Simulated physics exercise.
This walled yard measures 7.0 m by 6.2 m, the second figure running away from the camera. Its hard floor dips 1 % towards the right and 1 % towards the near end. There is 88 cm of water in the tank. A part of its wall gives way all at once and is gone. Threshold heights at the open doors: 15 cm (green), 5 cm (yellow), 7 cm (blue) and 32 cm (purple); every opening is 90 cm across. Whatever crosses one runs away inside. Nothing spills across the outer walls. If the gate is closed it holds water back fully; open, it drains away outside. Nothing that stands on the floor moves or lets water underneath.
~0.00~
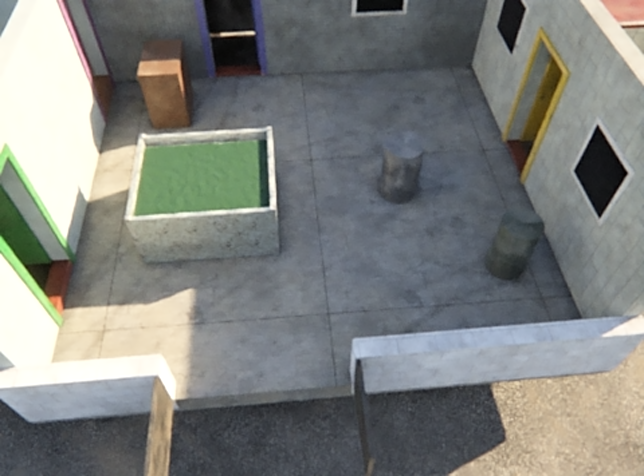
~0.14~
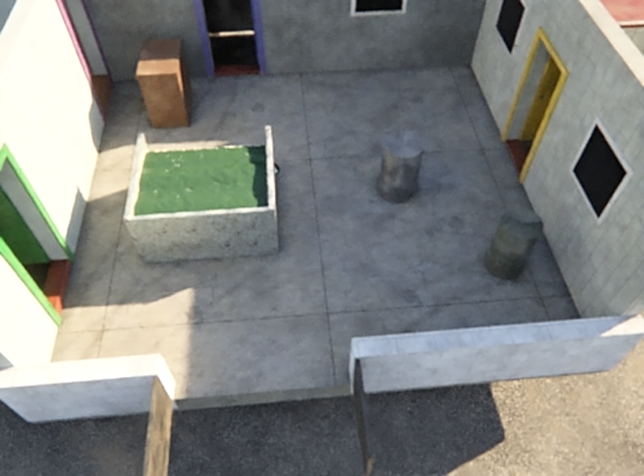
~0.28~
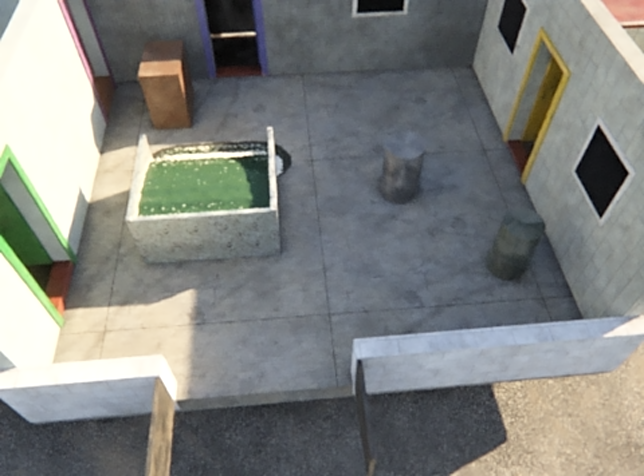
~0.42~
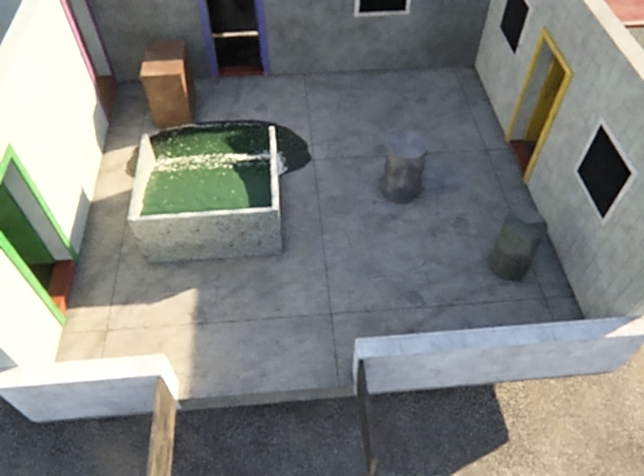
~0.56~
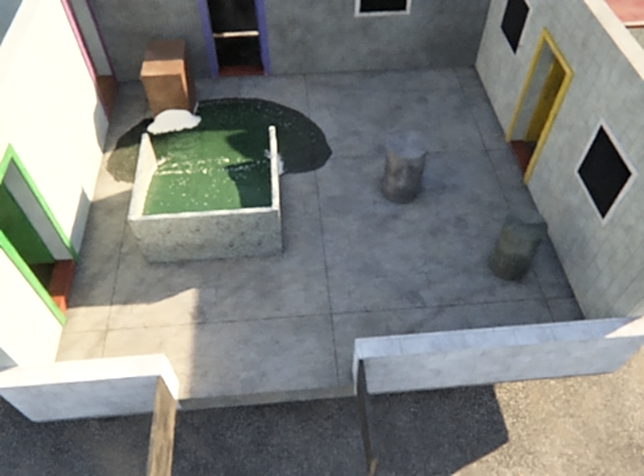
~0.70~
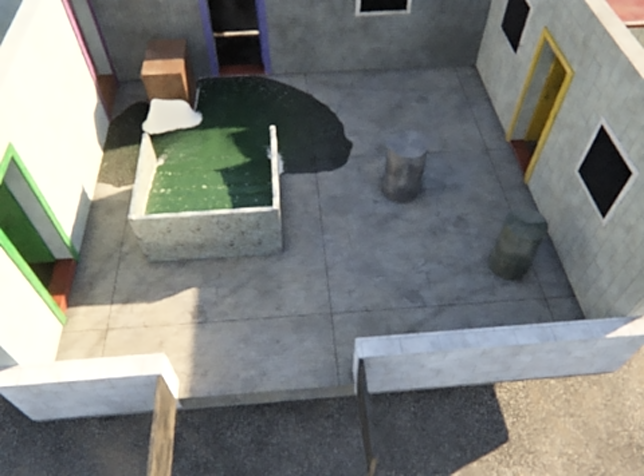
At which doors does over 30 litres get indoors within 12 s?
Within that time: At the green door it keeps below the limit; at the yellow door it passes the limit; at the blue door it passes the limit; at the purple door it stays under the limit.
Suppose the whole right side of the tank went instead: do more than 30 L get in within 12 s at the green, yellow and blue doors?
Then: Green under, yellow past it, blue not over.
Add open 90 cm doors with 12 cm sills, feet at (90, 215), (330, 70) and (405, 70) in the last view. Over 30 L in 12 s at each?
In turn: Not over, over, below.
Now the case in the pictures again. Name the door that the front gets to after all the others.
Last comes the yellow one.
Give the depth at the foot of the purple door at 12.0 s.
Roughly 0.5 cm deep.
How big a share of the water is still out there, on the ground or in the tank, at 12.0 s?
Some 70 per cent remains.
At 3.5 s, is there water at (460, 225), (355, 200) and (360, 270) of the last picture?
In turn: Dry, dry, still dry.
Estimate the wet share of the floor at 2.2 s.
About 35 per cent.
After 1.4 s water covers 30 % of the floor and is deepest (43 cm) near (190, 130); green door not reached, yellow door not reached, blue door 27 cm at the sill, 161 L in, purple door 17 cm at the sill, 0 L in.
After 2.2 s water covers 35 % of the floor and is deepest (34 cm) near (251, 78); green door not reached, yellow door not reached, blue door 30 cm at the sill, 373 L in, purple door 20 cm at the sill, 0 L in.
After 3.5 s water covers 50 % of the floor and is deepest (24 cm) near (472, 80); green door 2 cm at the sill, 0 L in, yellow door 5 cm at the sill, 0 L in, blue door 17 cm at the sill, 507 L in, purple door 13 cm at the sill, 0 L in.
After 7.0 s water covers 85 % of the floor and is deepest (16 cm) near (592, 335); green door 5 cm at the sill, 0 L in, yellow door 9 cm at the sill, 21 L in, blue door 4 cm at the sill, 538 L in, purple door 4 cm at the sill, 0 L in.
After 12.0 s water covers 85 % of the floor and is deepest (13 cm) near (597, 347); green door 2 cm at the sill, 0 L in, yellow door 6 cm at the sill, 52 L in, blue door 1 cm at the sill, 538 L in, purple door 0 cm at the sill, 0 L in.
